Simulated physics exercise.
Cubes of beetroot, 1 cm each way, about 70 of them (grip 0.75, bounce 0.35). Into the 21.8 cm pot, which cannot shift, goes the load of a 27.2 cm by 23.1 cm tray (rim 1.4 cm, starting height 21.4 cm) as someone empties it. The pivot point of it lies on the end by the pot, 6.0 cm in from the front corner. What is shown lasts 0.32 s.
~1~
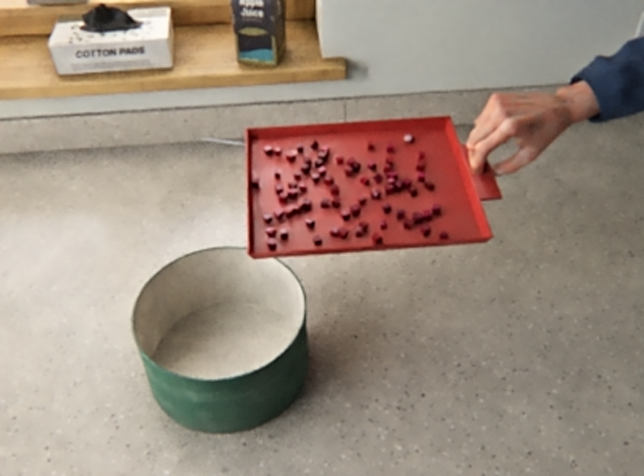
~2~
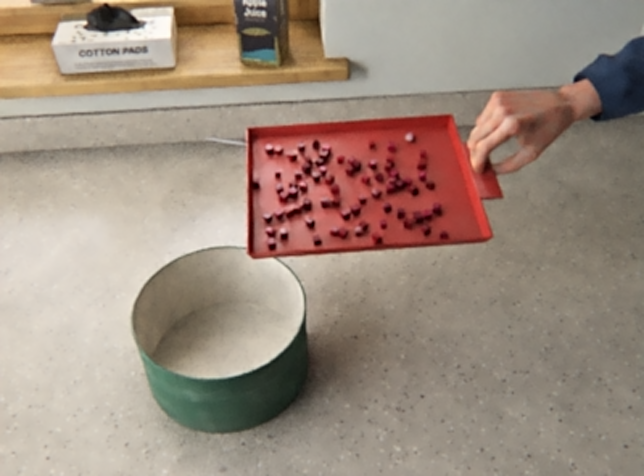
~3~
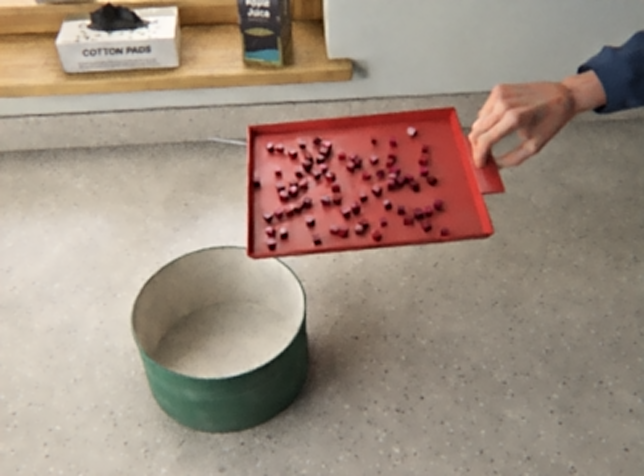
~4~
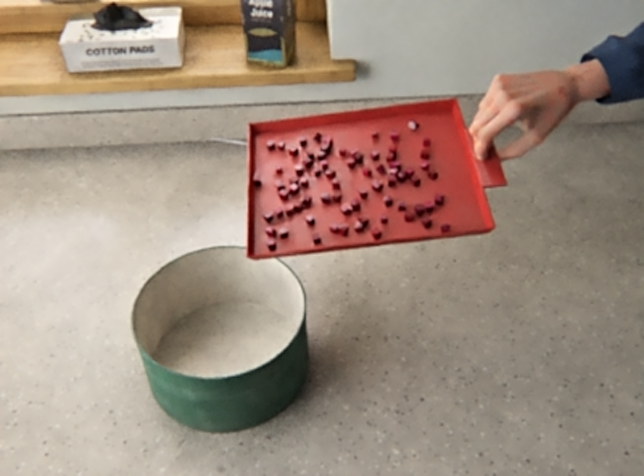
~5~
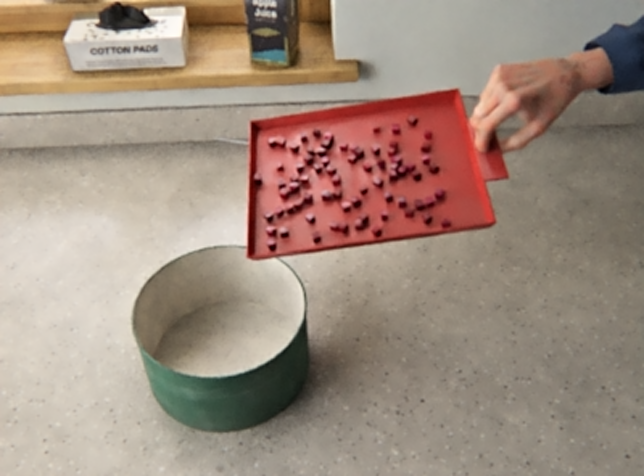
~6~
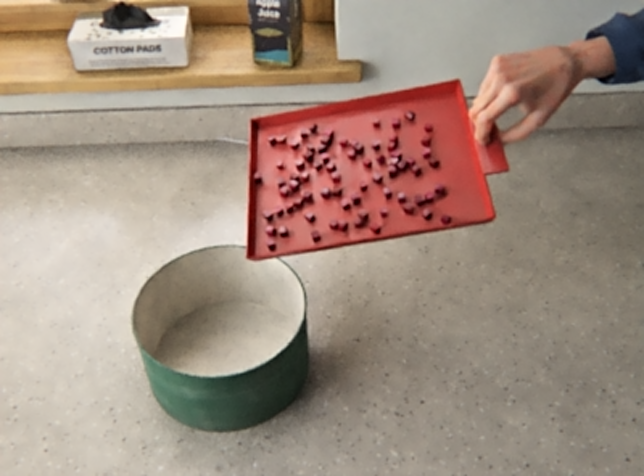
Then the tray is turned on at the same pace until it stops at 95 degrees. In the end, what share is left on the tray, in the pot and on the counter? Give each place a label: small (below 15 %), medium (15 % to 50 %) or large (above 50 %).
Shares by place: Tray small, pot large, counter small.
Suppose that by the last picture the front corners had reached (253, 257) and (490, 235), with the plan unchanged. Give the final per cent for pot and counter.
Split: Pot = 60, counter = 40.
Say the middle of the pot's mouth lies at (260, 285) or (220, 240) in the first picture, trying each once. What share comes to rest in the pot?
Roughly 95 per cent, then 30 per cent.
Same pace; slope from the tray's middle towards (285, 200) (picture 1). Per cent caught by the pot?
That would be close to 80 per cent.
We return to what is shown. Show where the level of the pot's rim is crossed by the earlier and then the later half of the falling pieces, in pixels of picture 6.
(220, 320) or so first, later (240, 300).
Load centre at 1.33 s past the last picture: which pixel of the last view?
Load centre: About (245, 244) px.
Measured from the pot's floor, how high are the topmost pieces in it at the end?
Roughly 1.5 cm up.
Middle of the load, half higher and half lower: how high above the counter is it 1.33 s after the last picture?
Roughly 22 centimetres, more or less.
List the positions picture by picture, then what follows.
In the first picture, tray tilt 0 degrees, front corners at (253, 250) and (486, 234); middle of the pieces at (335, 190); pot at (219, 308).
In the second picture, tray tilt 1 degrees, front corners at (253, 250) and (487, 233); middle of the pieces at (335, 189).
In the third picture, tray tilt 3 degrees, front corners at (252, 251) and (488, 229), lowest corner left front; middle of the pieces at (336, 187).
In the fourth picture, tray tilt 6 degrees, front corners at (252, 252) and (489, 224), lowest corner left front; middle of the pieces at (336, 184).
In the fifth picture, tray tilt 9 degrees, front corners at (252, 253) and (489, 219), lowest corner left front; middle of the pieces at (337, 180).
In the sixth picture, tray tilt 12 degrees, front corners at (251, 253) and (489, 214), lowest corner left front; middle of the pieces at (337, 177); pot at (219, 306).
Then, 0.80 s after the last picture, tilt 51 degrees; the tray holds 80 %, the pot 5 %.
Then, 1.33 s after the last picture, tilt 77 degrees; the tray holds 60 %, the pot 40 %.
Then, 1.92 s after the last picture, tilt 95 degrees; the tray holds 0 %, the pot 95 %.
In the end, tray 0 %, pot 100 %, counter 0 %.
